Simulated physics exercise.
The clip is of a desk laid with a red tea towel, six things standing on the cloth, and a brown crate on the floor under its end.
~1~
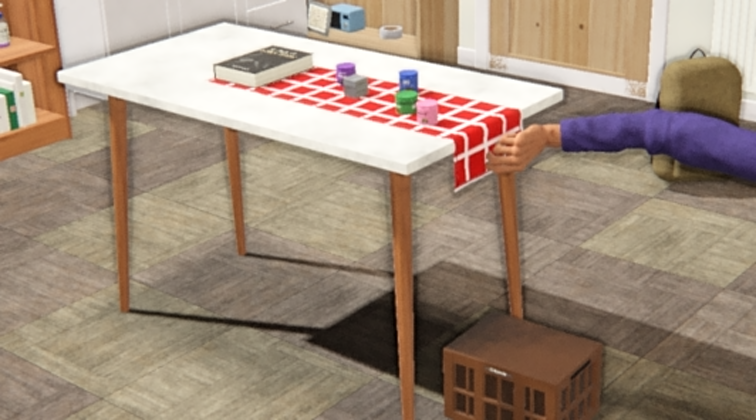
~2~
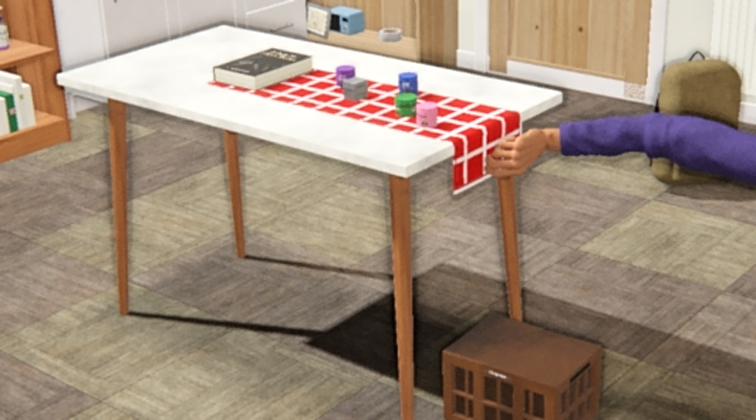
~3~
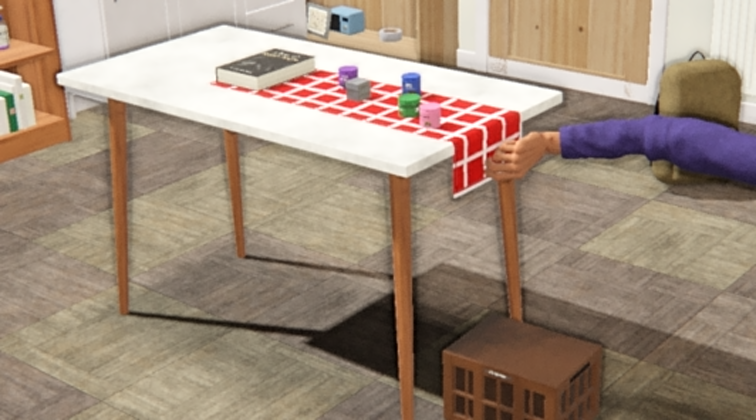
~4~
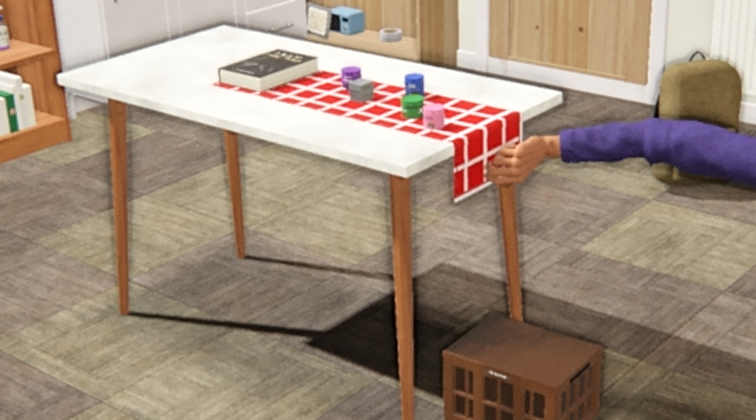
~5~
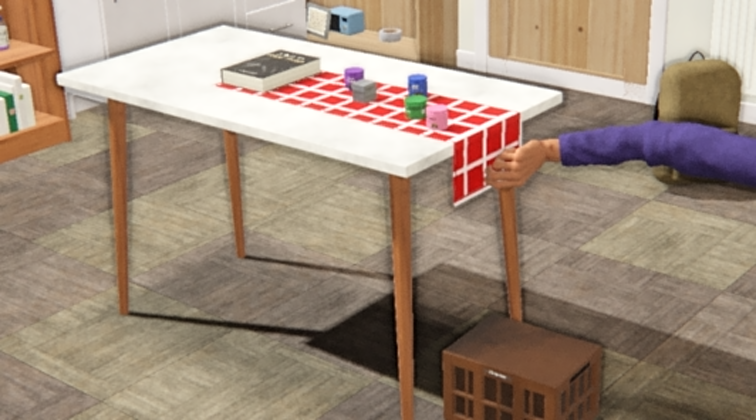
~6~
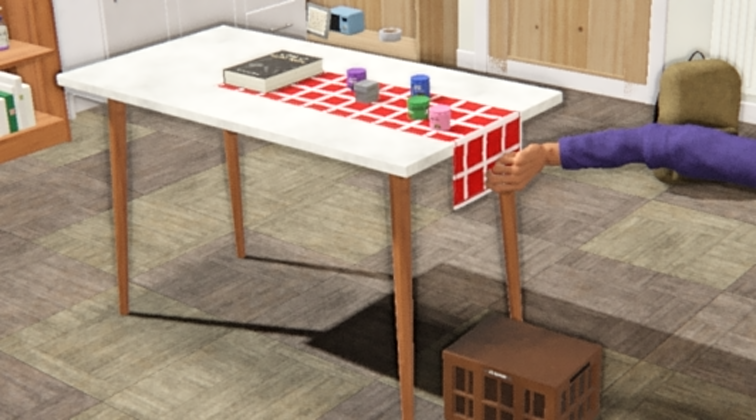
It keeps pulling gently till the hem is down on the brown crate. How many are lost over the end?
The answer is four.
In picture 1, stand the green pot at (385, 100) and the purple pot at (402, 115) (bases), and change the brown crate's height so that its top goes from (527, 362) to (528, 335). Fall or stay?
The green pot is carried off; the purple pot tumbles off.
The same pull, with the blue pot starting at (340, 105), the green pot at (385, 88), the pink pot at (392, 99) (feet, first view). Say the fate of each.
The blue pot comes down, the green pot drops off, the pink pot is carried off.
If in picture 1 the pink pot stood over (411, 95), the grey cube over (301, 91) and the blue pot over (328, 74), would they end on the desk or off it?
The pink pot tumbles off, the grey cube remains up, the blue pot stays on.
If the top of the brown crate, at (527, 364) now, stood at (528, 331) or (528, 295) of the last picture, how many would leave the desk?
Then 3 and 2.
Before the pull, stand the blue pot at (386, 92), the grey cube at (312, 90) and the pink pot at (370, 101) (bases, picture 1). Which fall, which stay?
The blue pot comes down; the grey cube survives; the pink pot falls.
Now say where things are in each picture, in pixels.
Hem (455, 192); pink pot (427, 103); green pot (406, 94); blue pot (408, 72); grey cube (355, 77); purple pot (346, 65); top of the crate (527, 362), in the first picture.
Hem (453, 194); pink pot (427, 105), in the second picture.
Hem (454, 198); green pot (409, 97), in the third picture.
Hem (454, 202); blue pot (414, 76); top of the crate (527, 365), in the fourth picture.
Hem (454, 206); grey cube (364, 82), in the fifth picture.
Hem (454, 209); pink pot (440, 108); green pot (419, 99); blue pot (420, 77); grey cube (367, 83); purple pot (357, 70), in the sixth picture.
Soon after, hem near (490, 230); pink pot gone.
After that, hem near (492, 288); pink pot and green pot gone.
And then, hem on the crate; pink pot, green pot, blue pot and grey cube gone.
In the end, hem on the crate; pink pot, green pot, blue pot and grey cube gone. Over the edge go four.
